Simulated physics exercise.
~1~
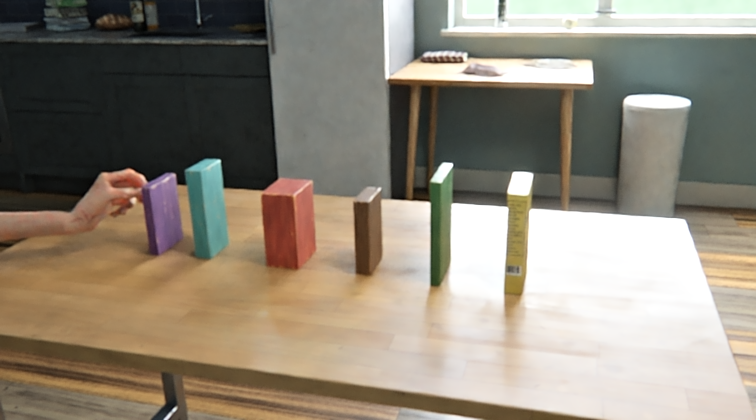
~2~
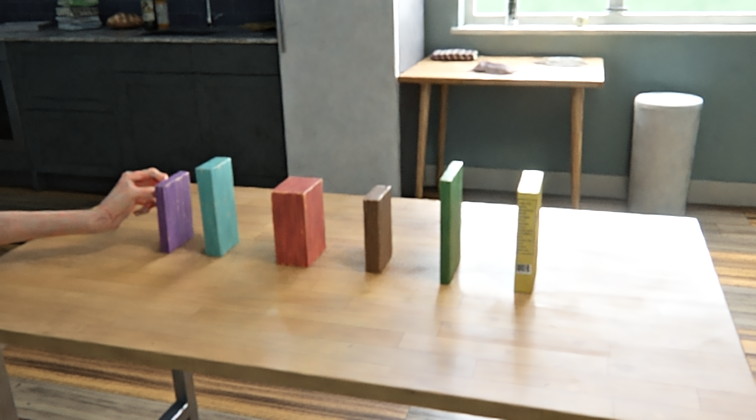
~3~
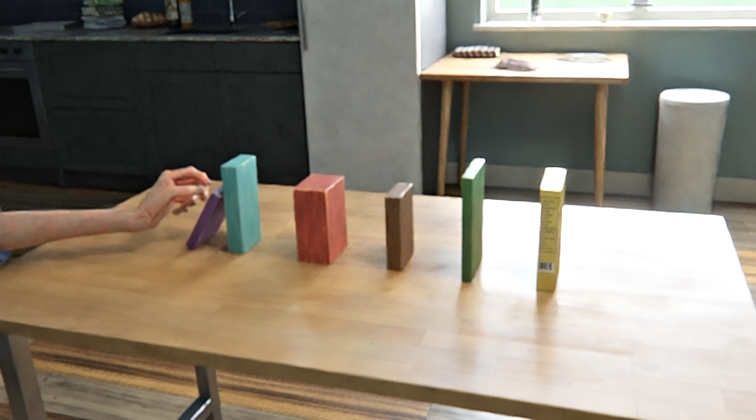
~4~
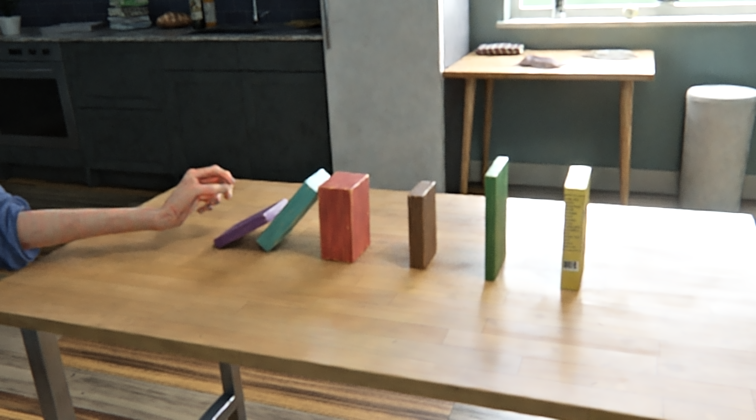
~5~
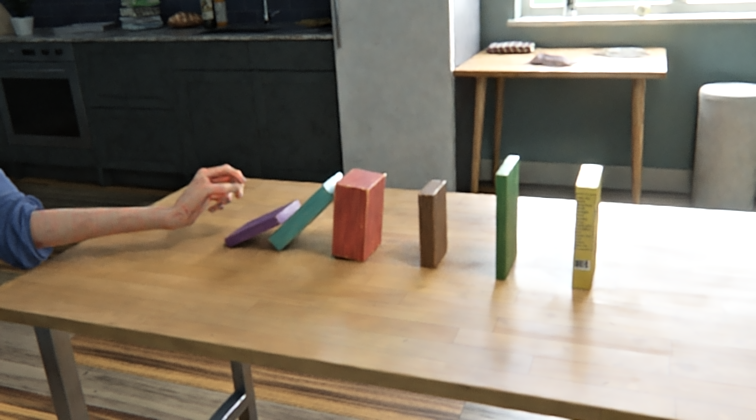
A hand tipped a small purple board on a wooden table to the right into a taller turquoise one, which toppled against a thick red block and stayed leaning there, while the red, brown, green and yellow pieces remained standing.
